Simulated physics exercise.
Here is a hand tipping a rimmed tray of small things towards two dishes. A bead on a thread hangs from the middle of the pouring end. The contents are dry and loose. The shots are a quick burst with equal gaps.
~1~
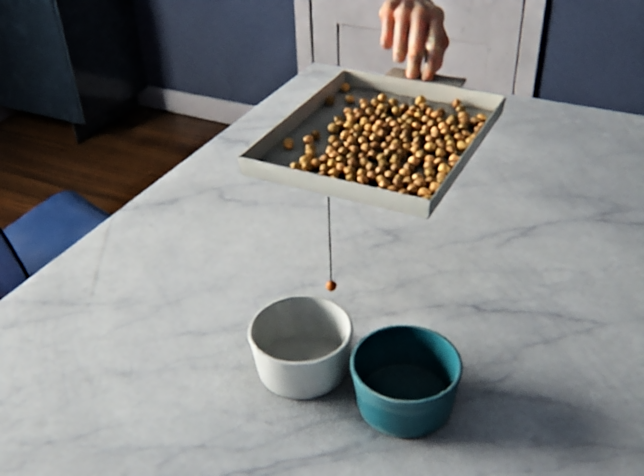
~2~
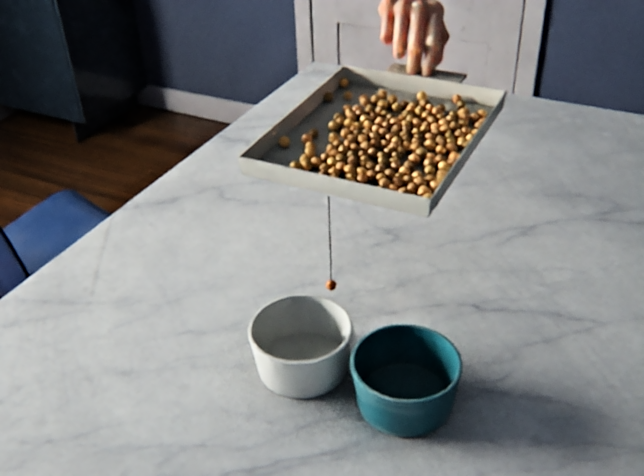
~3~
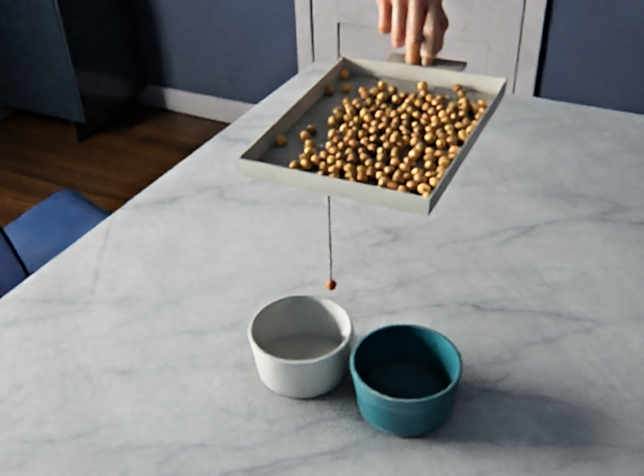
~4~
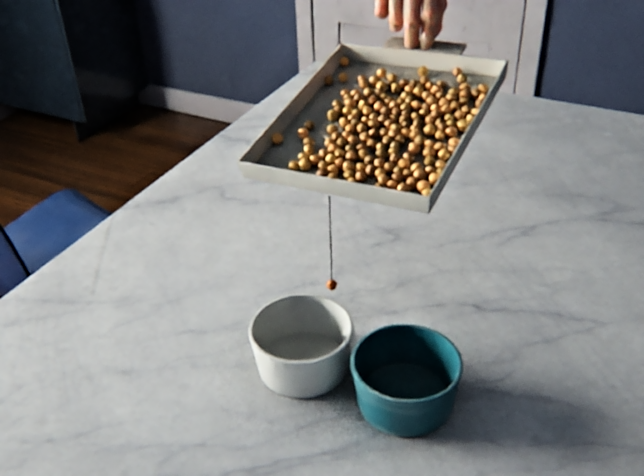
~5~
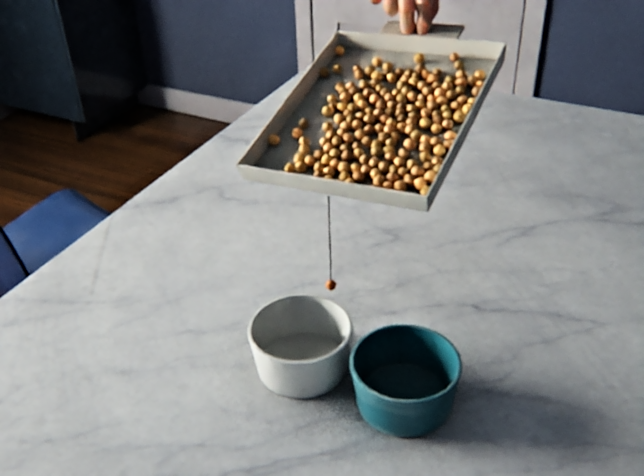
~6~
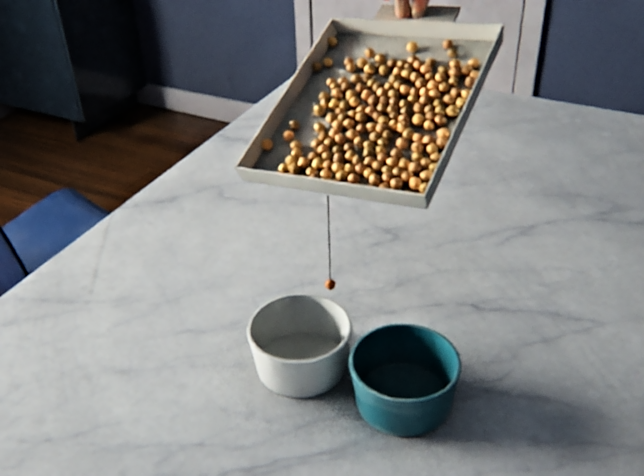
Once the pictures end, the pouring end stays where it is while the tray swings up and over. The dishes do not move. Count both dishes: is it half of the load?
In the dishes lies only the smaller part of it.
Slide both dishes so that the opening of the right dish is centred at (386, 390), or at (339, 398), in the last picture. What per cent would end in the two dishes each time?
First some 20, then 10 per cent.
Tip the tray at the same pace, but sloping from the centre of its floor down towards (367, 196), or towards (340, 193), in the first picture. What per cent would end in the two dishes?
Near 80 % and 60 %.
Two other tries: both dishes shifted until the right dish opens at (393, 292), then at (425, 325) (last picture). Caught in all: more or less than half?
In turn: Less than half; less than half.
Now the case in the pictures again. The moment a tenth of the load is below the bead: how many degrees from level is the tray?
At about 80°.
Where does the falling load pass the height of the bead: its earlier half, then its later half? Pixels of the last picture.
Around (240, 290) and then (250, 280).
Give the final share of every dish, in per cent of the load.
About: Left dish 20, right dish 0 per cent.
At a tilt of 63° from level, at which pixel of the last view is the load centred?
Near (313, 144).
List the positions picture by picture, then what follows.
The first frame shows corners of the pouring end at (241, 156) and (429, 199), level; middle of the load at (397, 144), round wooden beads; left dish at (277, 376); right dish at (385, 414); bead on its thread at (331, 286).
The second frame shows corners of the pouring end at (241, 156) and (429, 198), level; middle of the load at (397, 142).
The third frame shows corners of the pouring end at (240, 158) and (428, 197), tipped barely, lowest at the left corner; middle of the load at (397, 136).
The fourth frame shows corners of the pouring end at (240, 160) and (428, 196), tipped a little, lowest at the left corner; middle of the load at (396, 129).
The fifth frame shows corners of the pouring end at (238, 164) and (425, 195), tipped clearly, lowest at the left corner; middle of the load at (392, 123), a small part on the move.
The sixth frame shows corners of the pouring end at (237, 166) and (423, 194), tipped clearly, lowest at the left corner; middle of the load at (384, 121), nearly all on the move; left dish at (276, 374); right dish at (384, 413).
Soon after the last picture, tray tipped steeply; nearly all on the tray; a small part in the air.
A little later, tray tipped past a quarter turn; about a quarter on the tray; a small part in the left dish; about a third outside both; about a quarter in the air.
Later still, tray tipped past a quarter turn; about a quarter in the left dish; most outside both.
By the end, tray tipped past a quarter turn; none in the right dish; about a quarter in the left dish; most outside both.
